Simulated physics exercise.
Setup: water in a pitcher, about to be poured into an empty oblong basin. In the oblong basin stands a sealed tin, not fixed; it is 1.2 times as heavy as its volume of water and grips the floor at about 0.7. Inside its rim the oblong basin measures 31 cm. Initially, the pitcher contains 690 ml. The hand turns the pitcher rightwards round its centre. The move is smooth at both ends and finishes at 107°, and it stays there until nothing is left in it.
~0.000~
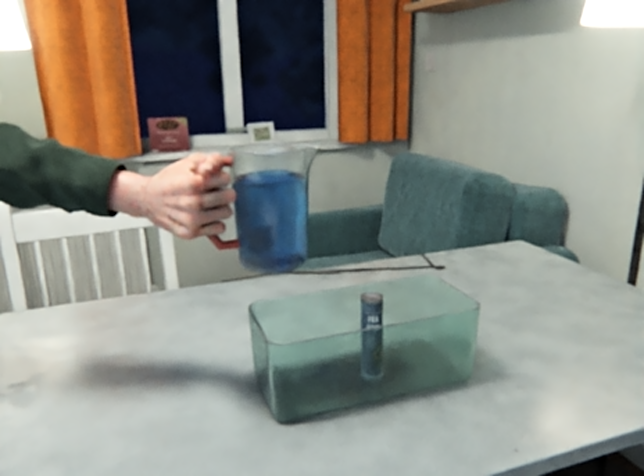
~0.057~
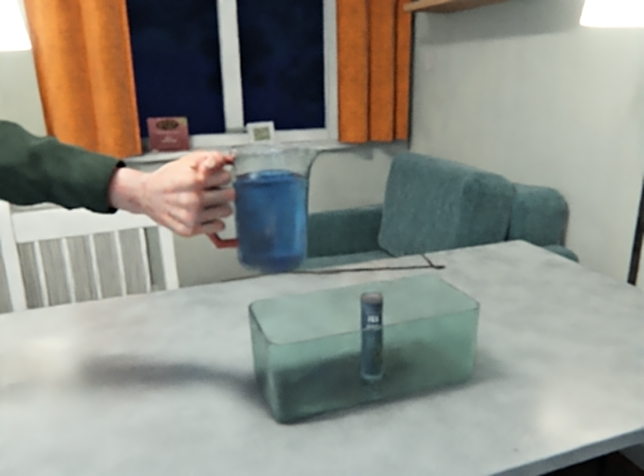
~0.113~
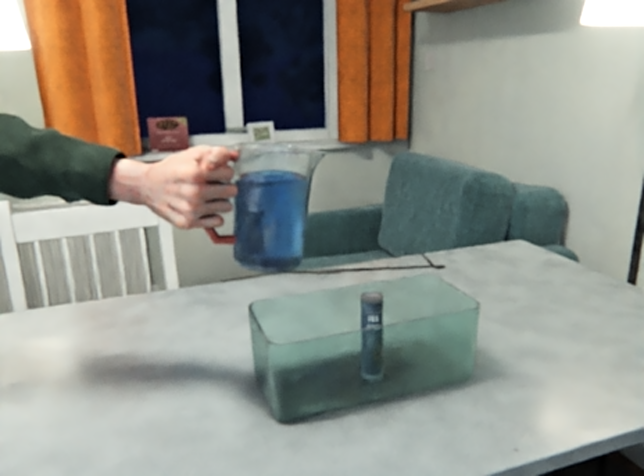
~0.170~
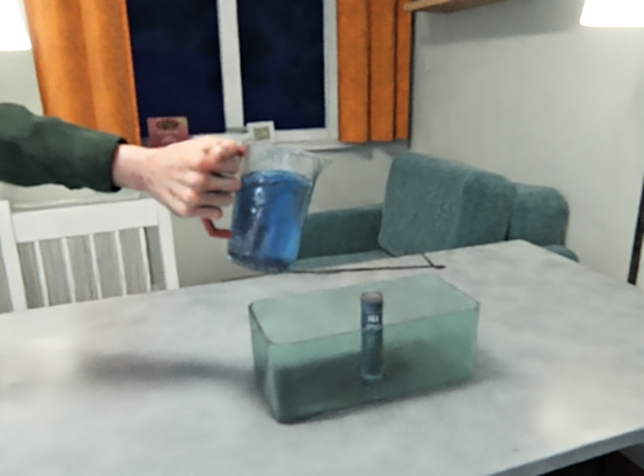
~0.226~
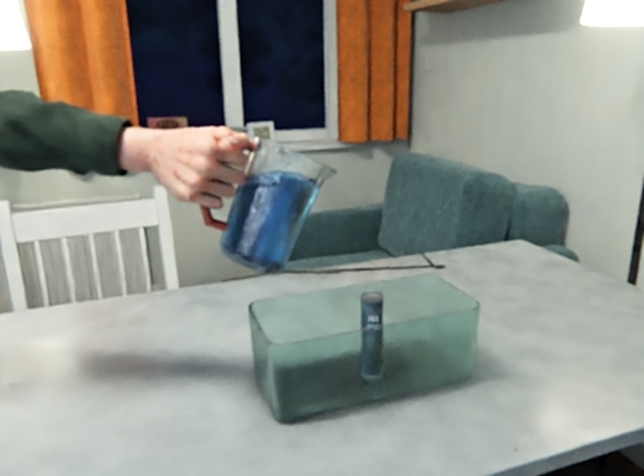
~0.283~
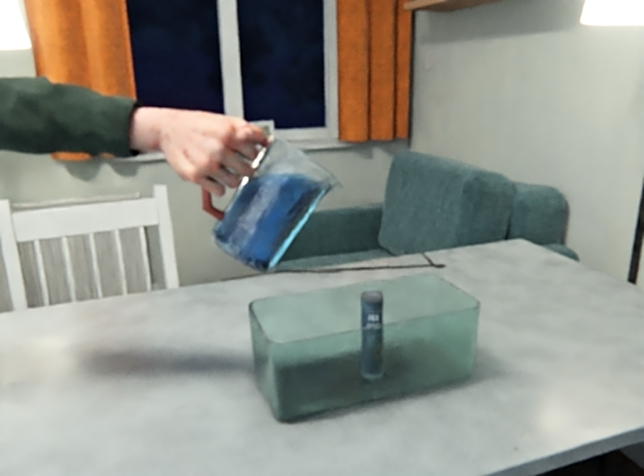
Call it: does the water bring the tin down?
Call: Brought down.
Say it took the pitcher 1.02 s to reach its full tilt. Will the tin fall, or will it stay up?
Result: Tin tipped over.
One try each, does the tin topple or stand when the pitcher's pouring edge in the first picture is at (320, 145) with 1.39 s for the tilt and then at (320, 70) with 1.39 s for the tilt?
The tin overturns the first time and stays vertical the second time.
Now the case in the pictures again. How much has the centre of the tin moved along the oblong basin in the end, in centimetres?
Shift of tin centre: Approx. 7.5 cm.
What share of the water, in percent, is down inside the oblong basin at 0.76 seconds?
The share is close to 54 percent.
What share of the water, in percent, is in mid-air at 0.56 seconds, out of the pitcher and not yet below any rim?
Near 24 per cent at that time.
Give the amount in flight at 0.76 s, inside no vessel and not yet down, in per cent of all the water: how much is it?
Close to 22 in every hundred parts.
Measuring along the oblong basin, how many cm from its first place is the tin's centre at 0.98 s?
The tin has gone some 8 cm.
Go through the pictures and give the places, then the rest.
Tilt 0°; pouring edge (319, 147); surface from (233, 179) to (303, 173); the oblong basin's rim runs from (258, 324) to (457, 291); the tin's top is at (372, 301), in the first frame.
Tilt 2°; pouring edge (321, 148); surface from (234, 178) to (303, 174), in the second frame.
Tilt 7°; pouring edge (325, 152); surface from (236, 177) to (306, 174), in the third frame.
Tilt 14°; pouring edge (331, 160); surface from (239, 180) to (310, 175), in the fourth frame.
Tilt 25°; pouring edge (337, 171); surface from (238, 194) to (317, 178), in the fifth frame.
Tilt 37°; pouring edge (341, 185); surface from (230, 204) to (327, 180), in the sixth frame.
After 0.56 s the tilt is 96° and 70 per cent is still to pour; the tin stands where it began.
After 0.76 s the tilt is 107° and 23 per cent is still to pour; the tin stands where it began.
After 0.98 s the tilt is 107° and 3 per cent is still to pour; the tin lies on its side.
After 1.21 s the tilt is 107° and 0 per cent is still to pour; the tin lies on its side.
In the end the tin lies on its side.
